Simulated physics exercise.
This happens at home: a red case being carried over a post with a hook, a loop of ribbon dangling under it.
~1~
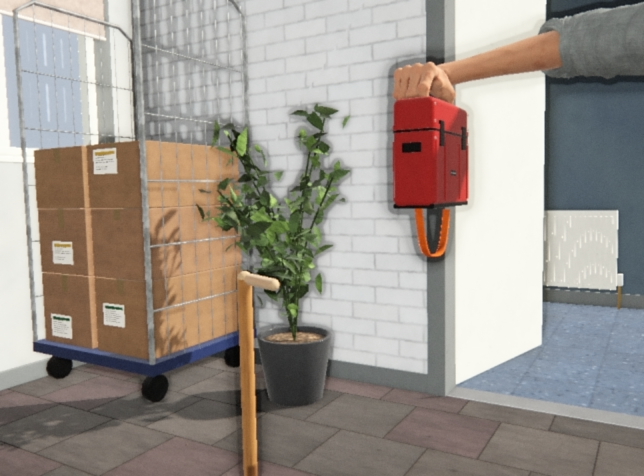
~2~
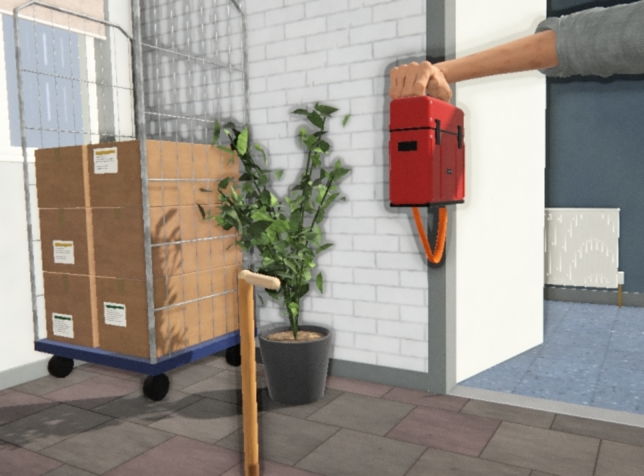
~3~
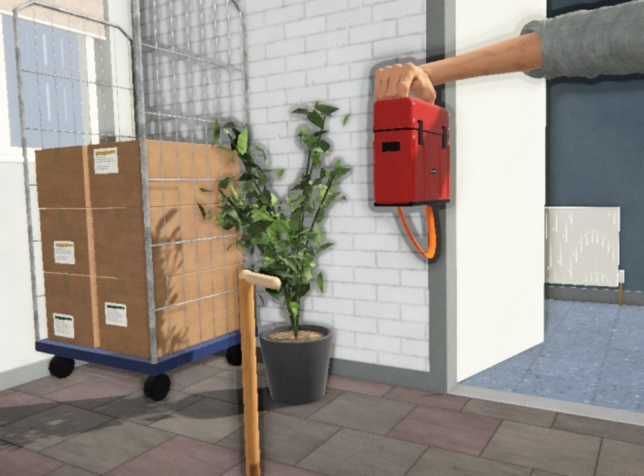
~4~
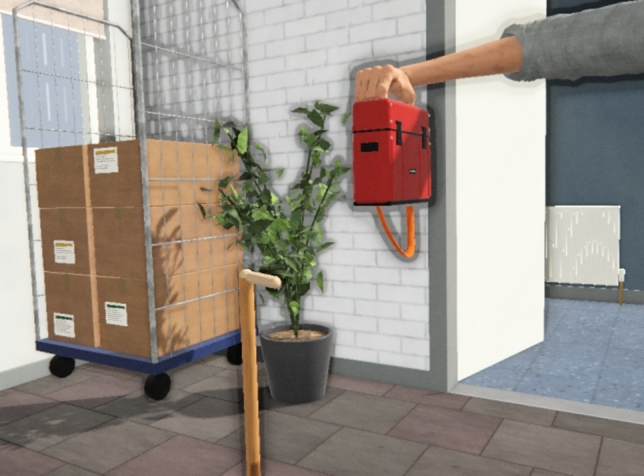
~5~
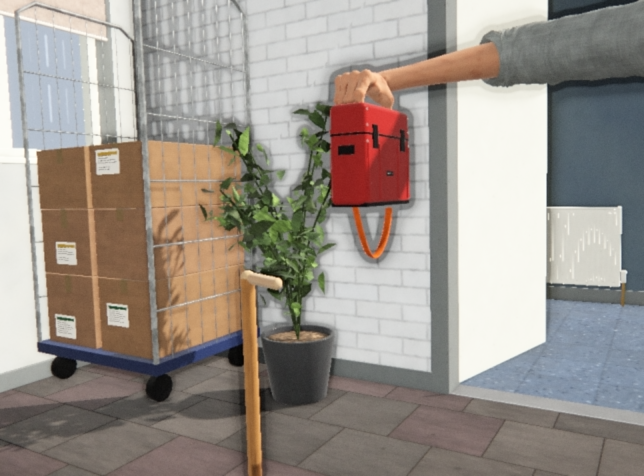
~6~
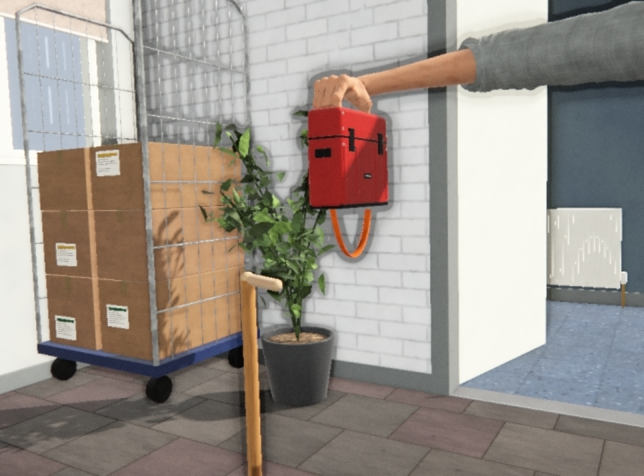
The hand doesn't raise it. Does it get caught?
No.
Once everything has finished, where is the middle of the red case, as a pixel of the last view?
It finishes at (139, 173).
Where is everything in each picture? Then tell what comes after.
The first frame shows red case (433, 156); hook tip (273, 285).
The second frame shows red case (430, 155); bottom of the loop (435, 261).
The third frame shows red case (414, 155).
The fourth frame shows red case (394, 155); bottom of the loop (408, 255).
The fifth frame shows red case (372, 157).
The sixth frame shows red case (350, 160); bottom of the loop (353, 256); hook tip (276, 285); hook points towards it, loop hangs above the hook.
Then, 0.80 s later than the last view, case over the post near (241, 167).
Then, 1.52 s later than the last view, case past the post near (161, 171).
Finally, case past the post near (139, 173). The red case goes by freely.
